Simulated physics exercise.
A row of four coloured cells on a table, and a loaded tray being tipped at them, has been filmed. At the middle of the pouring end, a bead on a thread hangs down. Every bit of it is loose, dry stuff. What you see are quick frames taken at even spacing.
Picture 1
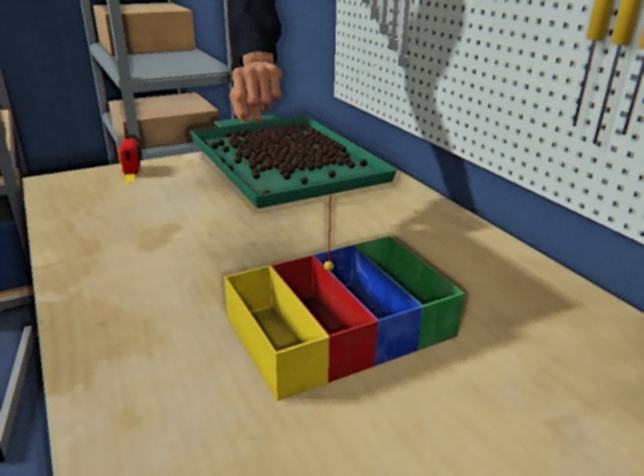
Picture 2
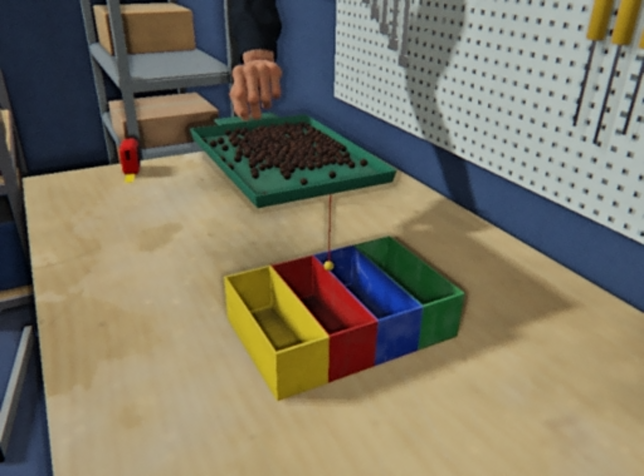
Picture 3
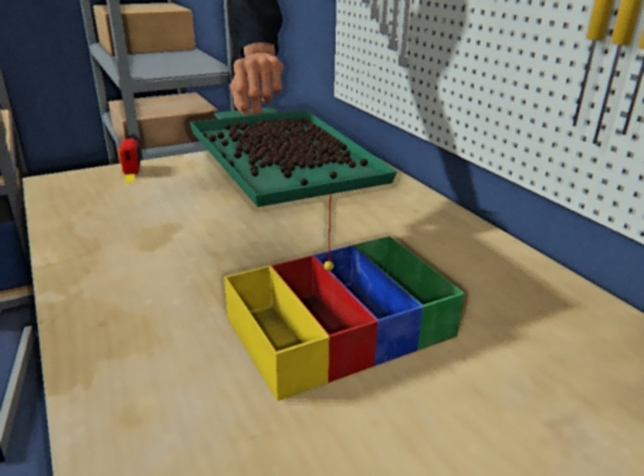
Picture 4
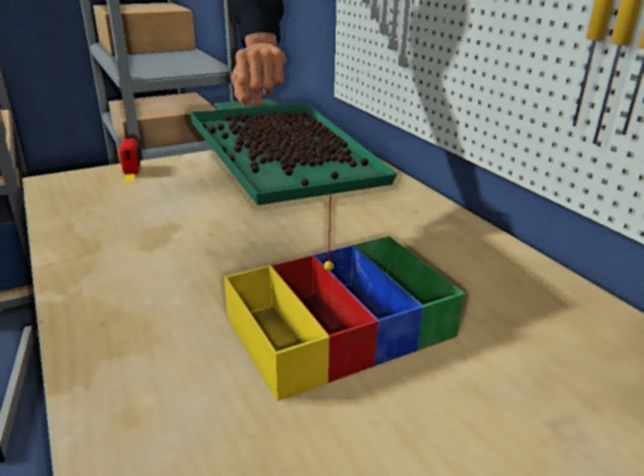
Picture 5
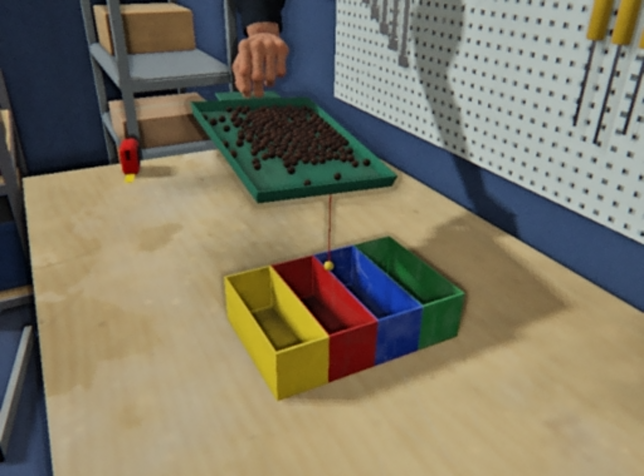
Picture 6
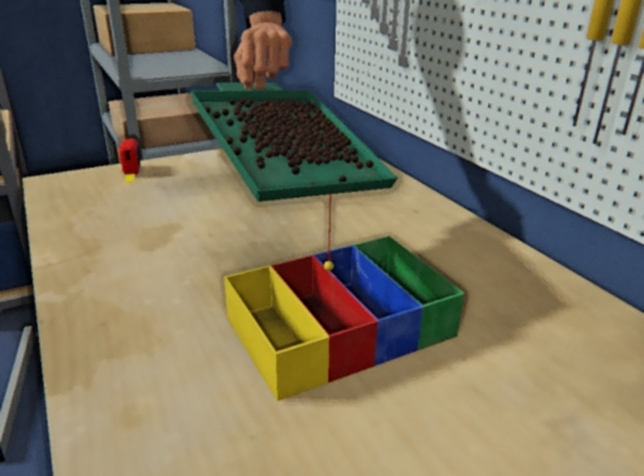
The footage shows a hand gradually raising the back of a green tray of chocolate balls above yellow, red, blue and green cells, tilting it slightly toward its right front corner, as the balls begin to shift slightly.
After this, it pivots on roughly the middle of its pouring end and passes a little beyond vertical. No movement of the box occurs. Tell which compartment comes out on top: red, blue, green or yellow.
It is green that comes out on top.
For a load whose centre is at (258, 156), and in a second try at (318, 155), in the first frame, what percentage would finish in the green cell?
Roughly 70 per cent, then 70 per cent.
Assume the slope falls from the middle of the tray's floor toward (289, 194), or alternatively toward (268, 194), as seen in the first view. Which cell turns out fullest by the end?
First try: That yellow cell. Second try: The yellow one.
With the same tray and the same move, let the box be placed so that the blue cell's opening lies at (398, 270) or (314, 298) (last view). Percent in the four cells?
About 100 % and 20 %.
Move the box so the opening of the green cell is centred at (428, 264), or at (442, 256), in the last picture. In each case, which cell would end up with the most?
Try 1 - the blue one; try 2 - the blue one.
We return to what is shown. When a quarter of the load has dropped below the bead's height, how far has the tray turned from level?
70°.
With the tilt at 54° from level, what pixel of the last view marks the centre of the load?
I'd put the middle close to (360, 163).
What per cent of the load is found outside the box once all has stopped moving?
0 per cent.
Shortly afterwards, tray tipped steeply; all but a few on the tray; only a few in the green cell; only a few in the blue cell; a little falling or outside the box.
Next, tray tipped right over; a little on the tray; near half in the green cell; near a quarter in the blue cell; only a few in the red cell; a little falling or outside the box.
Some moments later, tray tipped past a quarter turn; near two thirds in the green cell; near a third in the blue cell; only a few in the red cell; only a few falling or outside the box.
In the end, tray tipped past a quarter turn; near two thirds in the green cell; near a third in the blue cell; only a few in the red cell; none at all in the yellow cell; only a few outside the box.
